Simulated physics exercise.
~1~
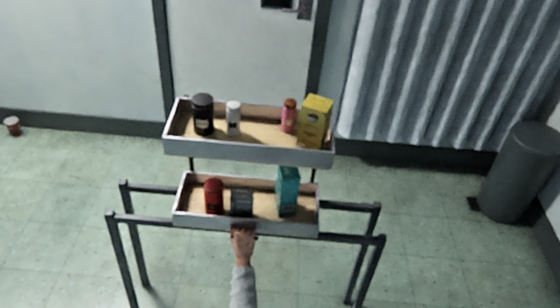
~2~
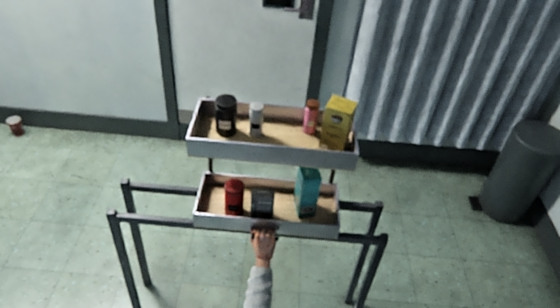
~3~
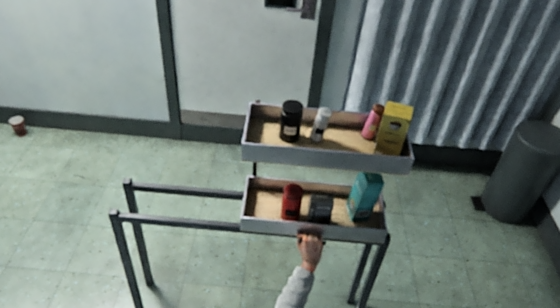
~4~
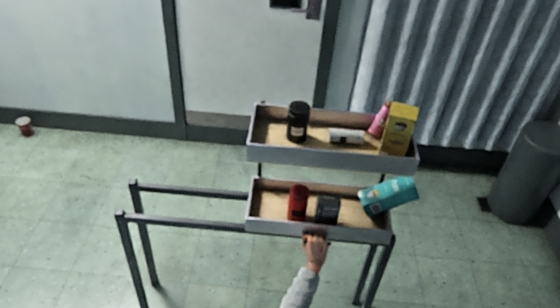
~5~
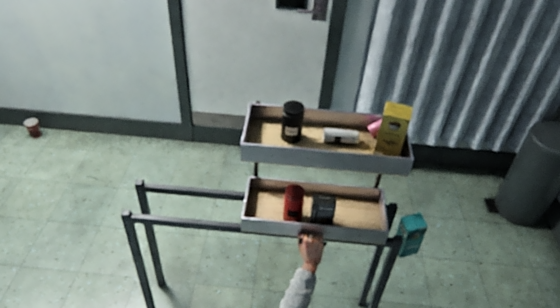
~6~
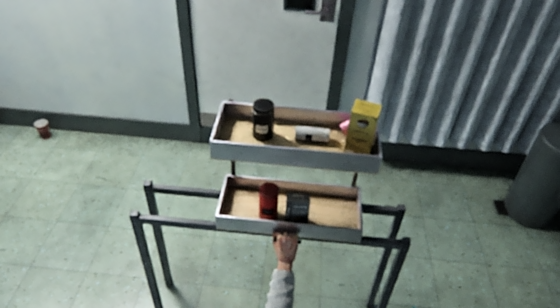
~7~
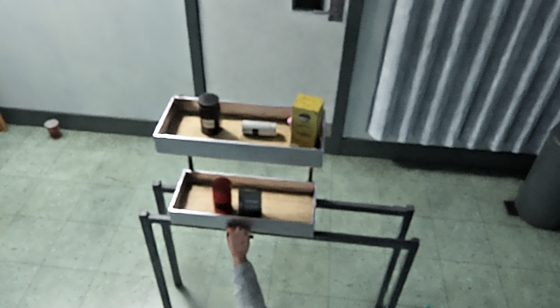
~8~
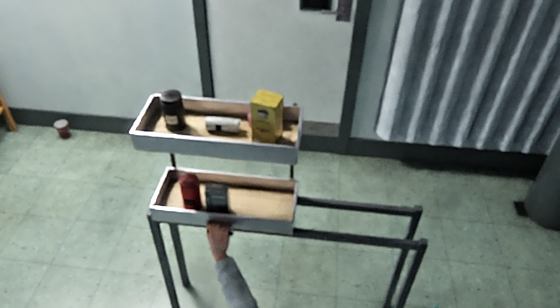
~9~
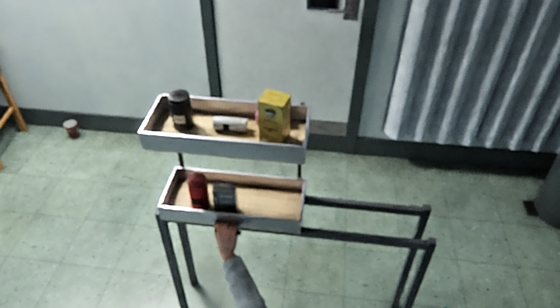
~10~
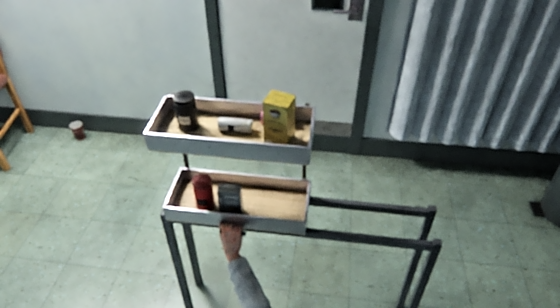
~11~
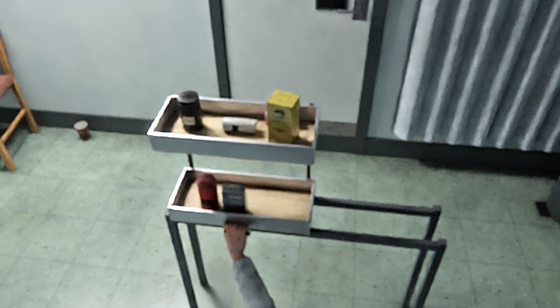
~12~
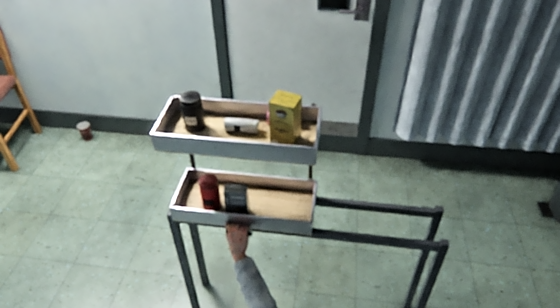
The footage shows a hand sliding a two-tier tray of small containers right along a rail frame, where a white shaker and a pink one topple and a turquoise carton falls off, before pushing it left, where it stops with the yellow carton and dark and red jars upright.
